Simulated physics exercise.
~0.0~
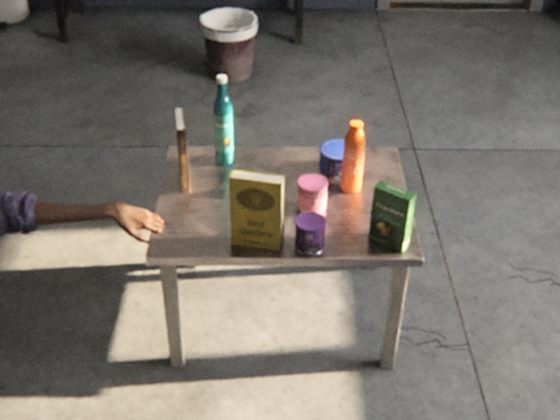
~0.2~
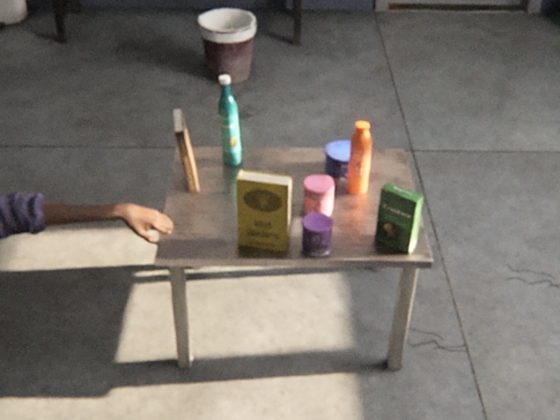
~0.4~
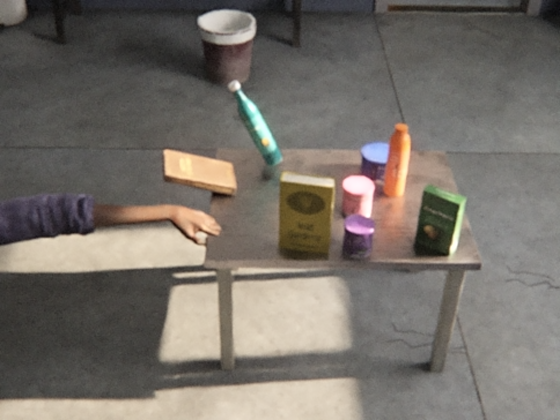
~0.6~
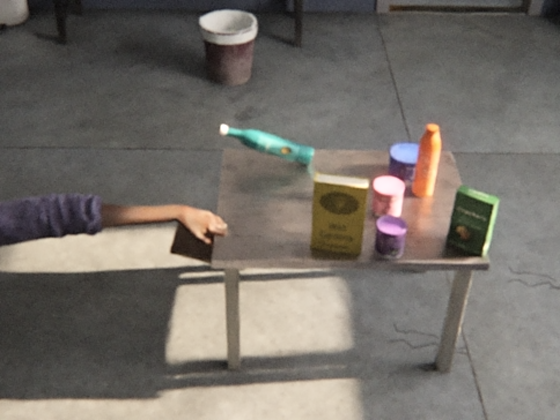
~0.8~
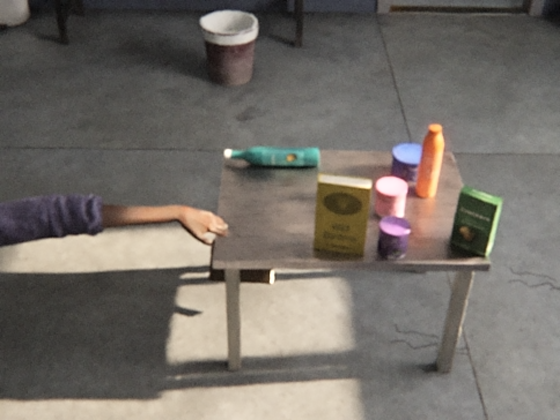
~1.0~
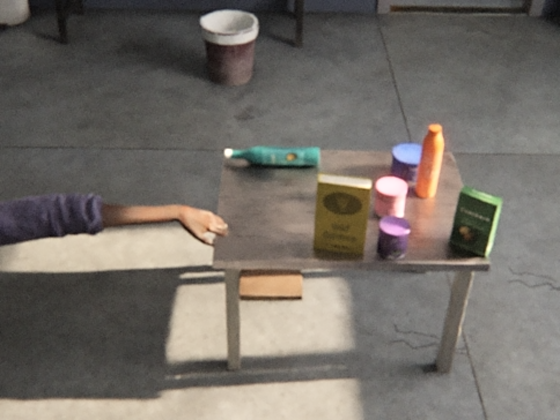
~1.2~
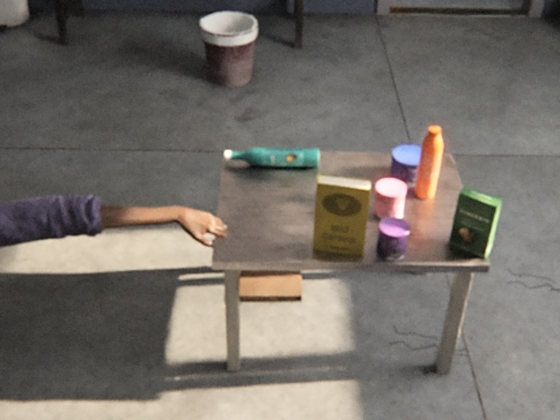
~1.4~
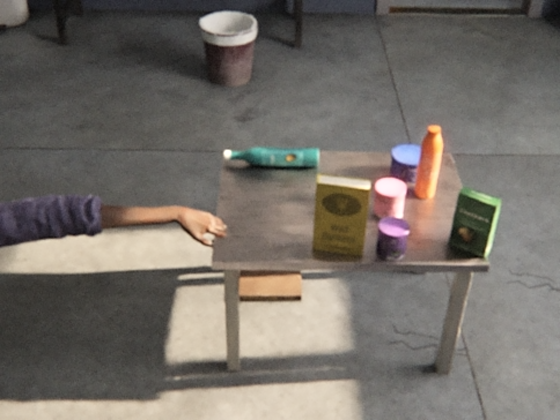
Small table shoved right by a hand, a brown book falling off the left side and a turquoise bottle tipping over.
